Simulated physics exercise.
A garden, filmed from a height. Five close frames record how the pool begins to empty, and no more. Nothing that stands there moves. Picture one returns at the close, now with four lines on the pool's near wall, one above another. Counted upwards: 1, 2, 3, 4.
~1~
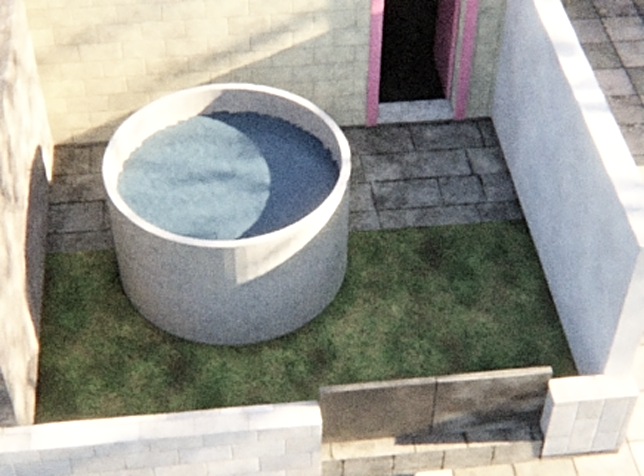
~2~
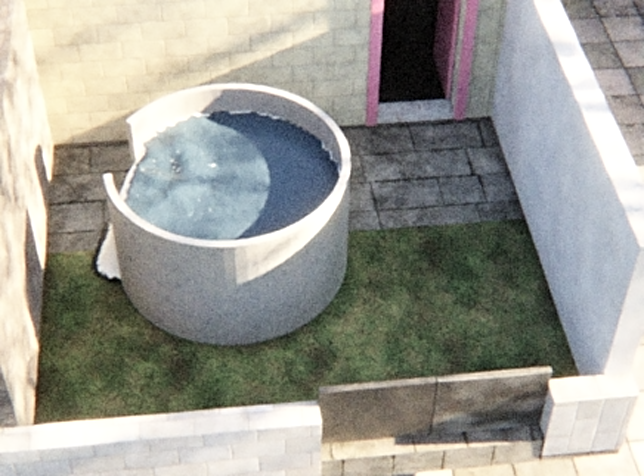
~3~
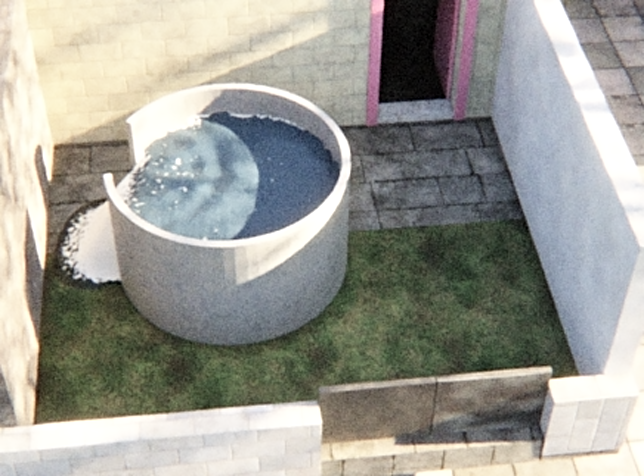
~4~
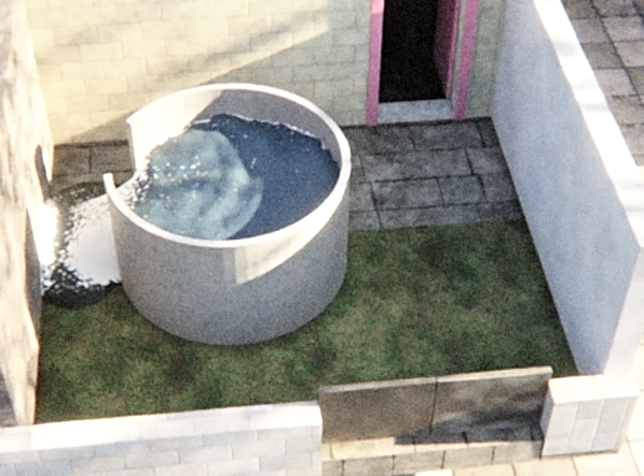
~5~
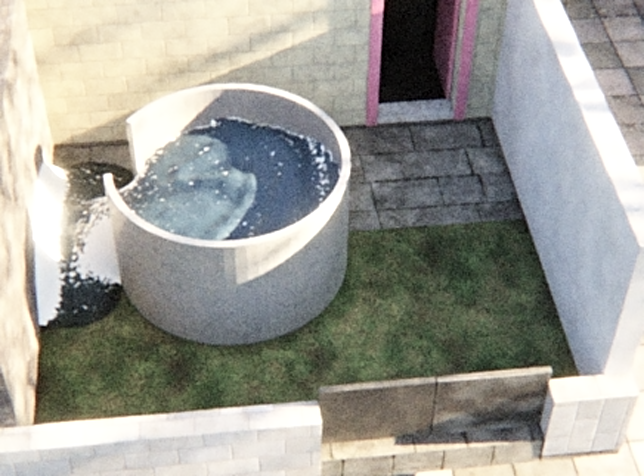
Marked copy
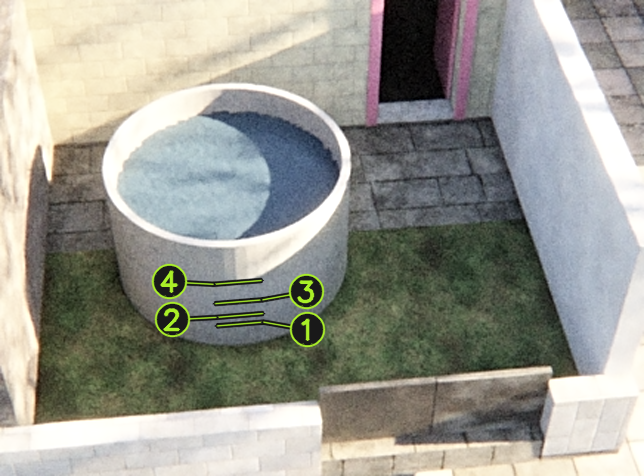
At the start, seen from above, a round grey pool full of still water stands on grass in a walled yard with a pink doorway. A gap opens in the pool's left side and water pours out, then spreads across the ground to the left wall and along it, while the pool's surface churns and drops.
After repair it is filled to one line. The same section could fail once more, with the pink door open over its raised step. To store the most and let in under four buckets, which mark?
3 will do.
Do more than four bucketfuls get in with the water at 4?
Yes.
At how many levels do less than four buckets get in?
Three.
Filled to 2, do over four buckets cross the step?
No, that is safe.
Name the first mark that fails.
The answer is 4.
On the marked copy, 1 at (240, 324); 2 at (239, 315); 3 at (238, 301); 4 at (237, 282); from the bottom up 1, 2, 3, 4.
Choosing 1, nothing gets over.
Choosing 2, nothing gets over.
Choosing 3, a bucket or two gets in.
Choosing 4, about 10 bucketfuls get in.
